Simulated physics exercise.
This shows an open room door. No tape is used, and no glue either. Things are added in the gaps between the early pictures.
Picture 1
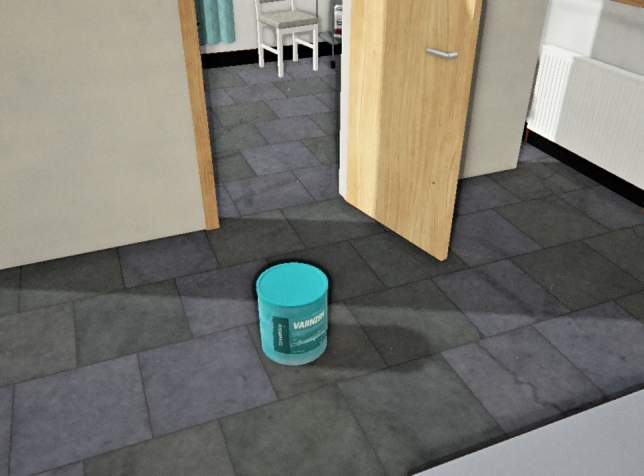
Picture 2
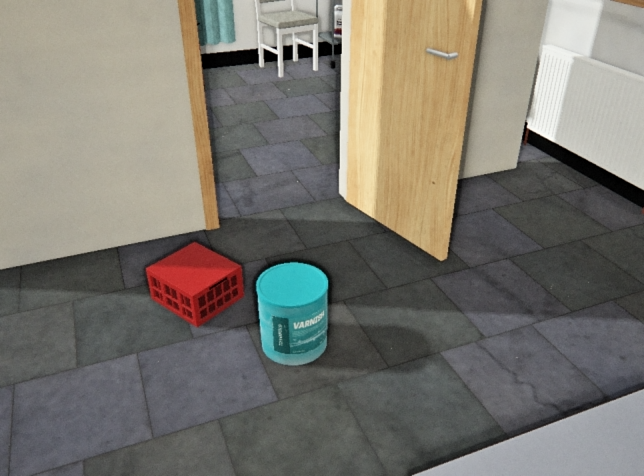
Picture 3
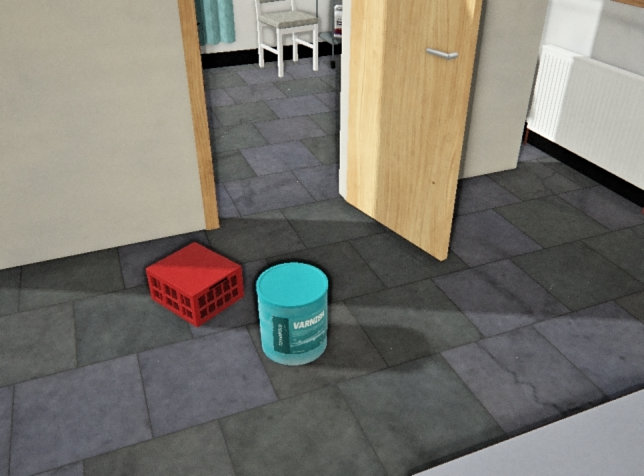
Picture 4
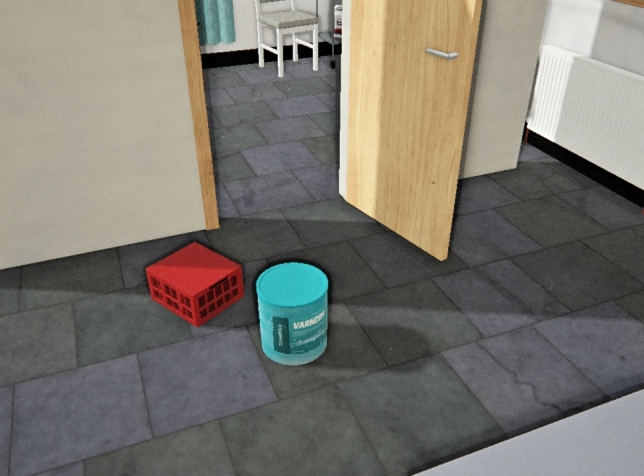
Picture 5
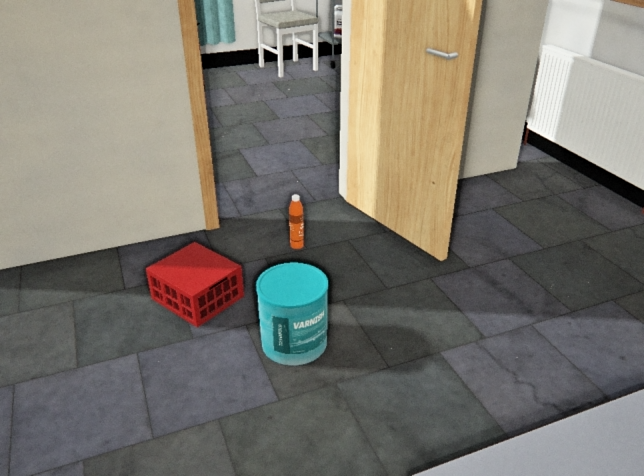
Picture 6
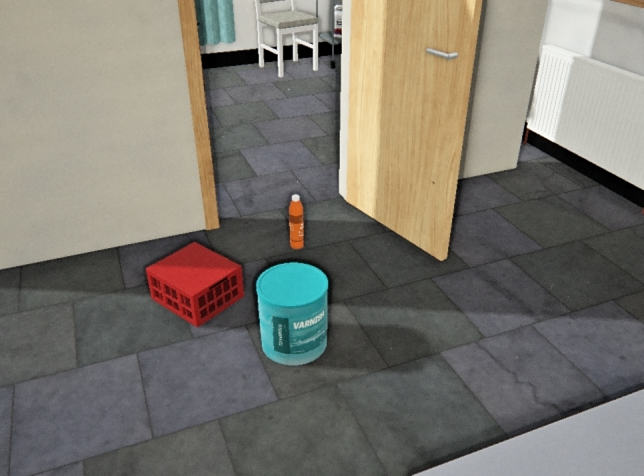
Open wooden door standing still above a turquoise pail on grey tiles, a red crate appearing beside it, then an orange bottle.
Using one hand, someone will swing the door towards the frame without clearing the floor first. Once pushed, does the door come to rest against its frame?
Sure enough, the door completes its swing here.
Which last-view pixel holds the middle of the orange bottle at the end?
It winds up at roughly (247, 195).
Then, 1.90 s later than the last frame, door 35° open; orange bottle moved about its own width near (286, 219).
Then, 2.60 s later than the last frame, door 6° open; orange bottle moved well along near (252, 199).
When it is over, door 0° open; lying over on the floor, orange bottle; the other 2 as before. End places, in pixels of the last picture, orange bottle near (247, 195).
